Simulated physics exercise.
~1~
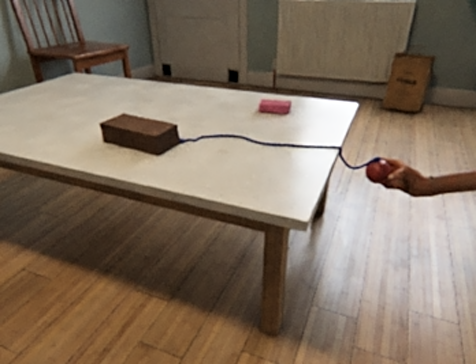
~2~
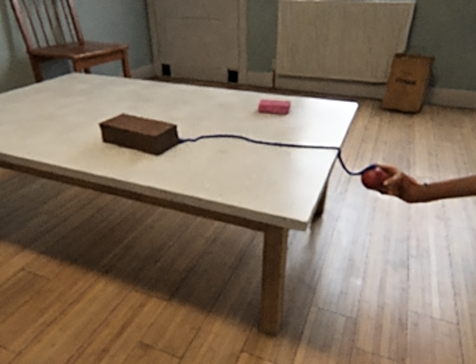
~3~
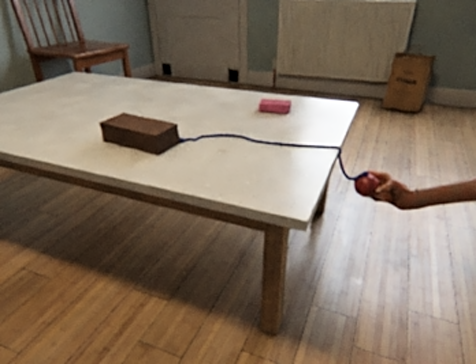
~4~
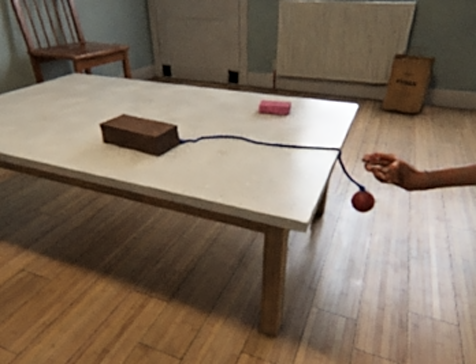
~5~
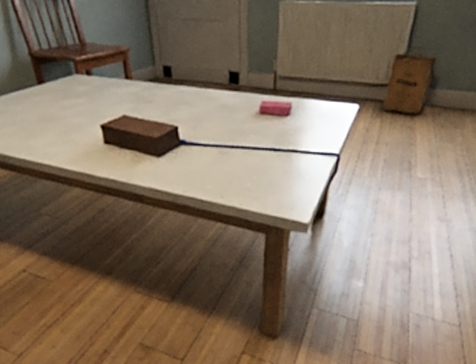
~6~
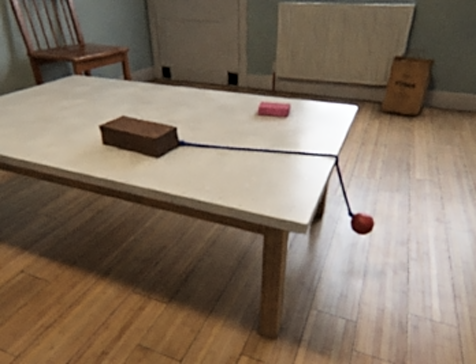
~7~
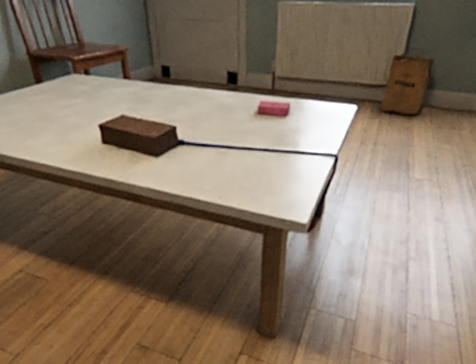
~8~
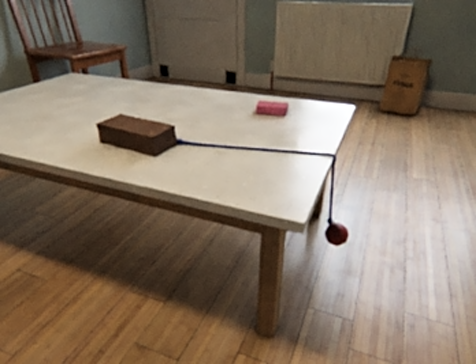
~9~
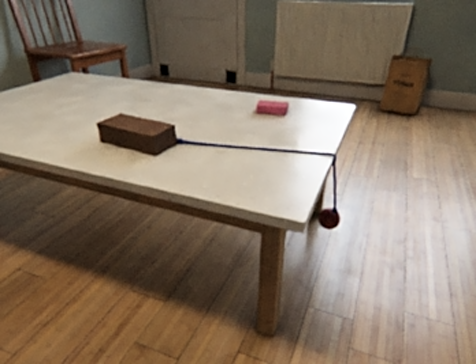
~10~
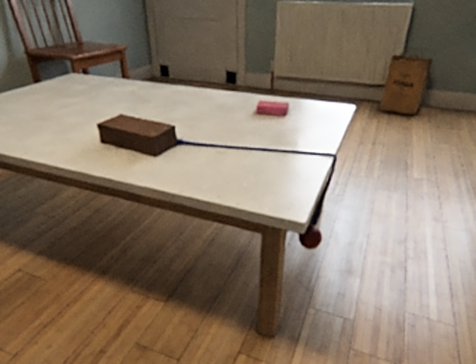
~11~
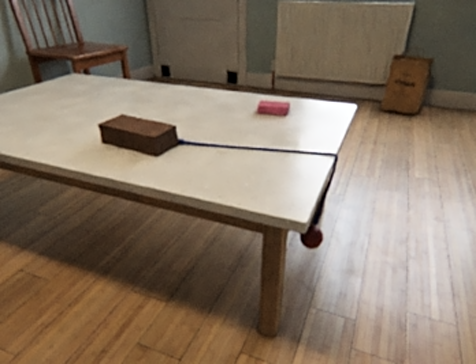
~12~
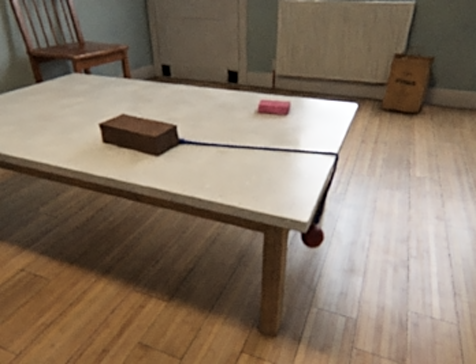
At a table, a hand releases a corded red ball, which swings and hangs below the edge.
